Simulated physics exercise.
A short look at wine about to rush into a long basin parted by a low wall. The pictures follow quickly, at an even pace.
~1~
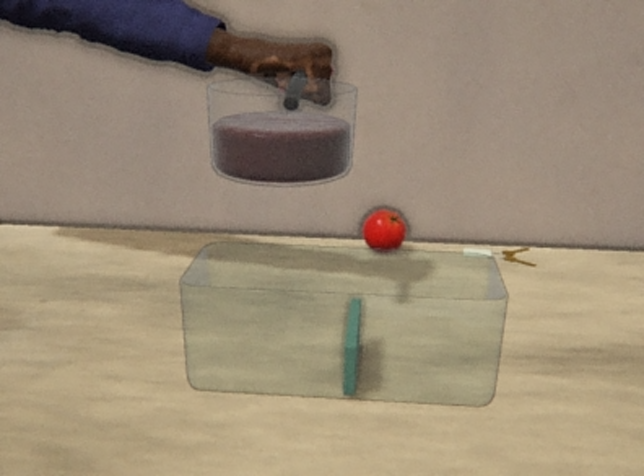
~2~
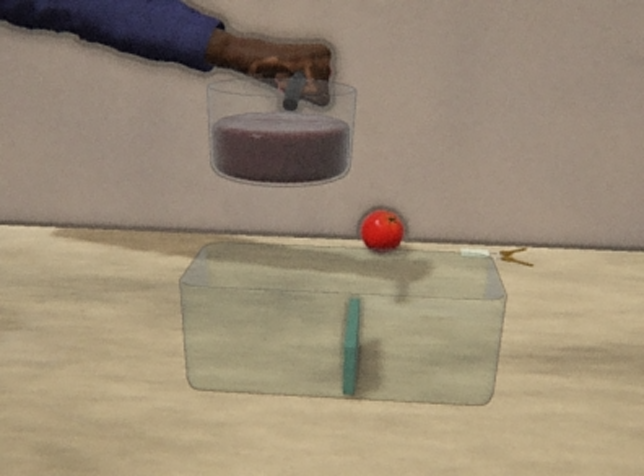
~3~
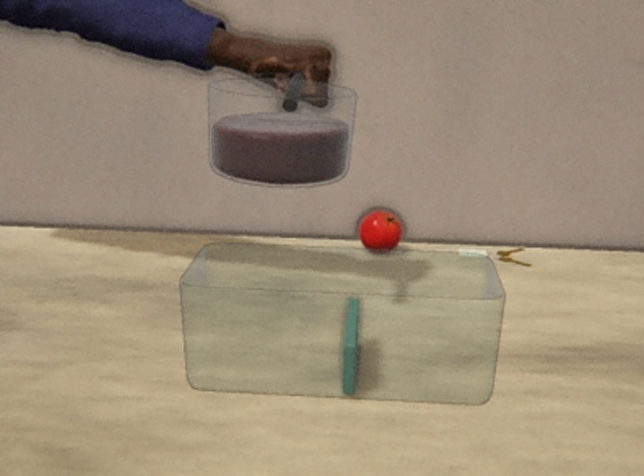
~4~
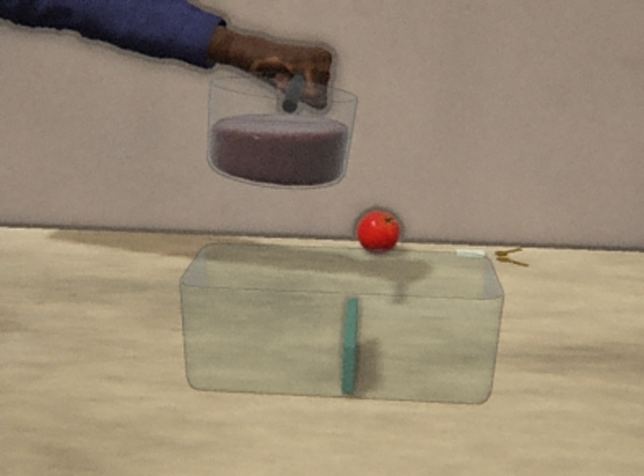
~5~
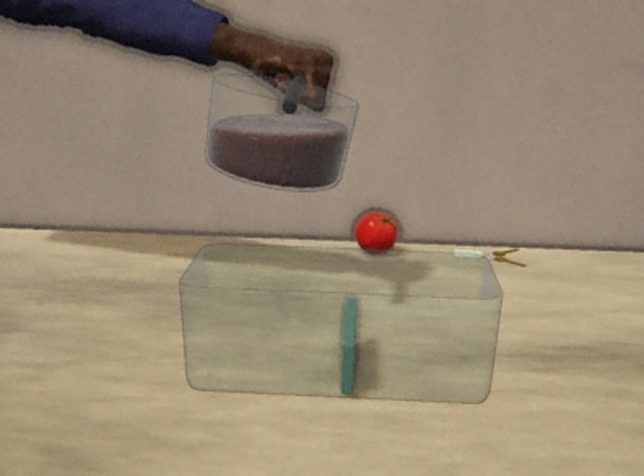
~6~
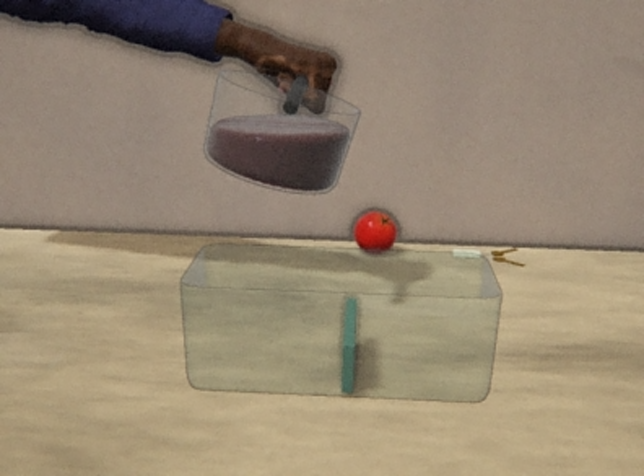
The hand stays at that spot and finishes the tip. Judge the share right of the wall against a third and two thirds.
The share right of the wall is above two thirds.
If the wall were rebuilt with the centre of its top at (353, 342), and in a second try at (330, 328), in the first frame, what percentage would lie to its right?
The first gives 85 %, the second 95 %.
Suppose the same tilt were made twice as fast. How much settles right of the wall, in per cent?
It comes to 95 per cent or so.
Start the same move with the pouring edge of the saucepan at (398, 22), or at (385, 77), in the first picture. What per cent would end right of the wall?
The first gives 85 %, the second 95 %.
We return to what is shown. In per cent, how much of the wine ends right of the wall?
Near 95 %.
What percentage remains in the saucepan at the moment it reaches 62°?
About 75 per cent.
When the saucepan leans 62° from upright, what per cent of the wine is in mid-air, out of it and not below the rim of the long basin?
Some 20 per cent.
A moment on, the saucepan is tipped part way and 75 per cent is still to pour, 0 is left of the wall and 5 right of it.
Next, the saucepan is tipped on its side and 20 per cent is still to pour, 1 is left of the wall and 65 right of it.
Then the saucepan is tipped right over and 1 per cent is still to pour, 3 is left of the wall and 94 right of it.
Later the saucepan is tipped right over and 0 per cent is still to pour, 3 is left of the wall and 96 right of it.
At rest 3 per cent lies left of the wall, 96 right of it and 0 outside.
